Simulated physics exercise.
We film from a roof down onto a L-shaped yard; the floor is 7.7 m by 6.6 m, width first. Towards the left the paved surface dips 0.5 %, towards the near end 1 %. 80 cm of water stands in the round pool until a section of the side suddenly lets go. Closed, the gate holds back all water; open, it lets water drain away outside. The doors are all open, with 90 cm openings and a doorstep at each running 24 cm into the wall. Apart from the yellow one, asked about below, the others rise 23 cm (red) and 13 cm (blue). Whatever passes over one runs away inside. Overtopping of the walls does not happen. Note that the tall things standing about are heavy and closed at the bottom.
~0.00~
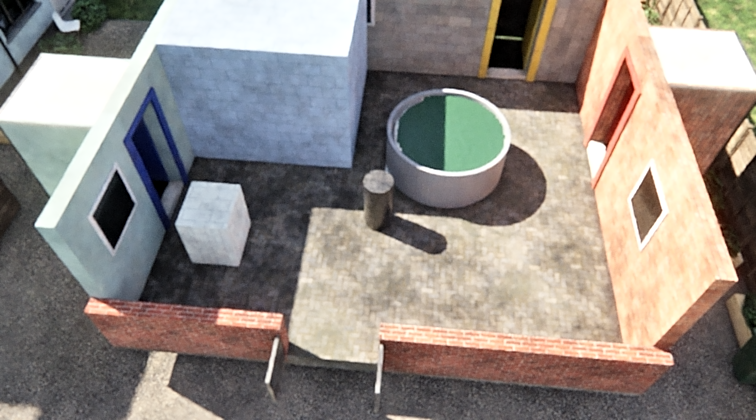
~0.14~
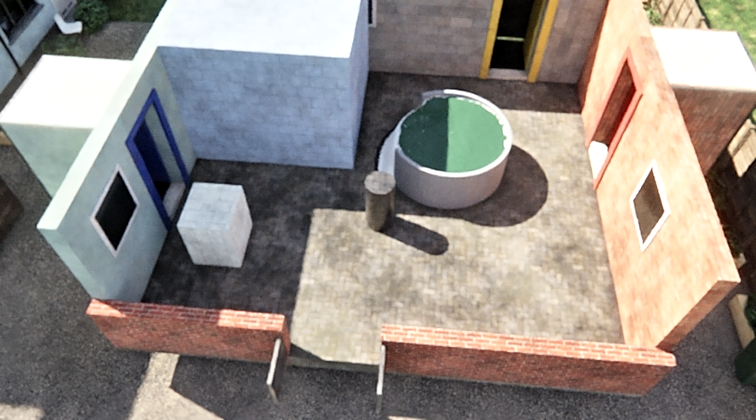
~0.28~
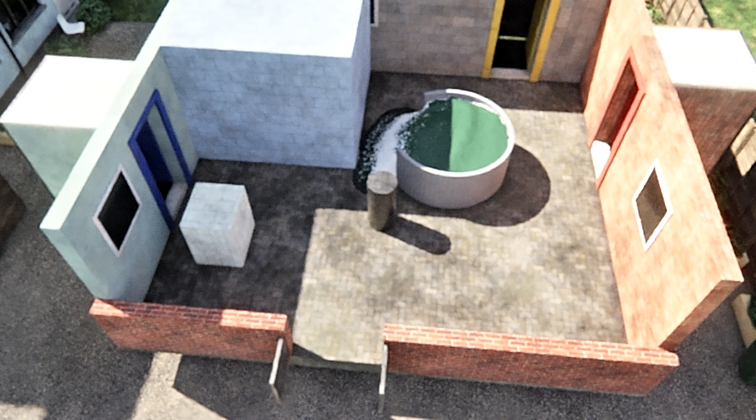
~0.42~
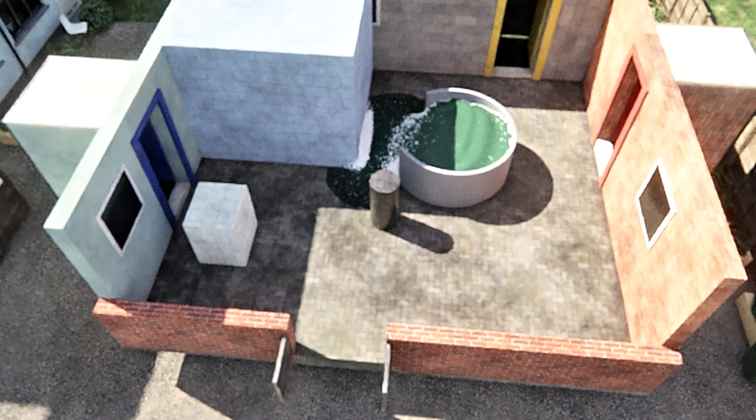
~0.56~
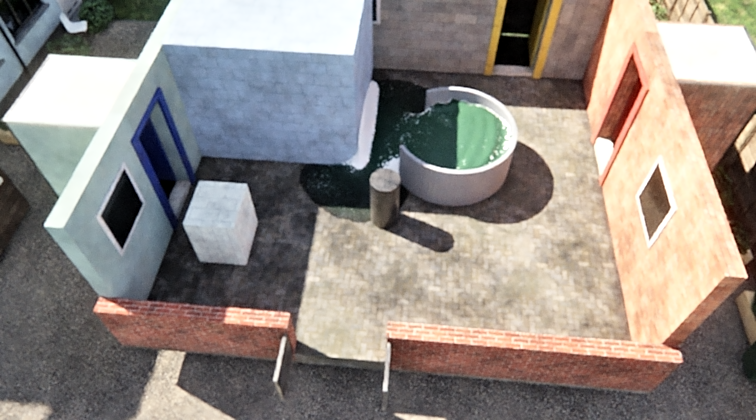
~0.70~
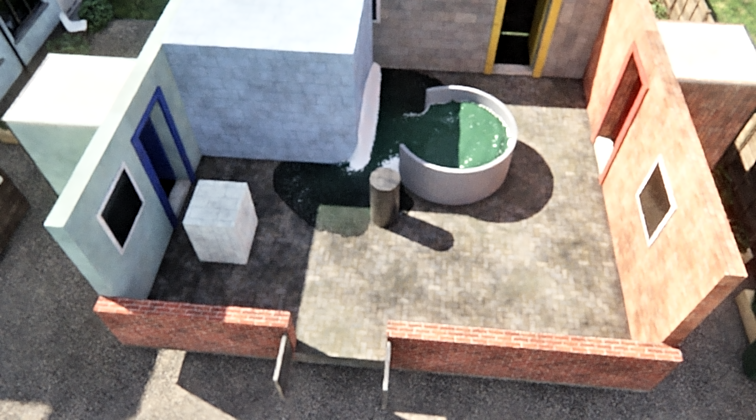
Green water burst through a gap in the left side of a round pool in a walled yard, foamed against the pale blue wall, and spread across the paving around a short post.
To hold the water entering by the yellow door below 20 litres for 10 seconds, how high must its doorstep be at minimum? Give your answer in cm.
It must be at least roughly 5 cm high.
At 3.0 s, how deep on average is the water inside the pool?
Averaged depth comes out at about 21 cm.
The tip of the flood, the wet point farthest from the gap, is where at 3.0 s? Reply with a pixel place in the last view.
Roughly at (139, 324) in the last view.
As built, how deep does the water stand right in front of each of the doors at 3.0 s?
The red door has 11 cm, the yellow door 9 cm and the blue door 11 cm.
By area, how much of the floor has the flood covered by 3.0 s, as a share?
I'd say near 60 percent.
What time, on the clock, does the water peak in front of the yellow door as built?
Crest at t of about 2.6 s.
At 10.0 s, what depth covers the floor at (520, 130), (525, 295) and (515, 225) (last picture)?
About 6, 8 and 3 cm respectively.
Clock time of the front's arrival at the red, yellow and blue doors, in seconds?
Red 2.8 s / yellow 1.8 s / blue 1.3 s.
After 1.4 s water covers 25 % of the floor, deepest (57 cm) near (379, 75); it has not reached the yellow door.
After 3.0 s water covers 60 % of the floor, deepest (30 cm) near (578, 87); 9 cm at the yellow door, 0 litres in over its 8 cm doorstep.
After 10.0 s water covers 100 % of the floor, deepest (12 cm) near (183, 328); 5 cm at the yellow door, 3 litres in over its 8 cm doorstep.
At the yellow door as built, the water arrived by 1.9 s and peaked near 9 cm at 2.6 s.
With a doorstep of 4 cm, 35 litres would have come in within the 10 s; with 6.5 cm, 9 litres. So under 20 litres takes about 5 cm.
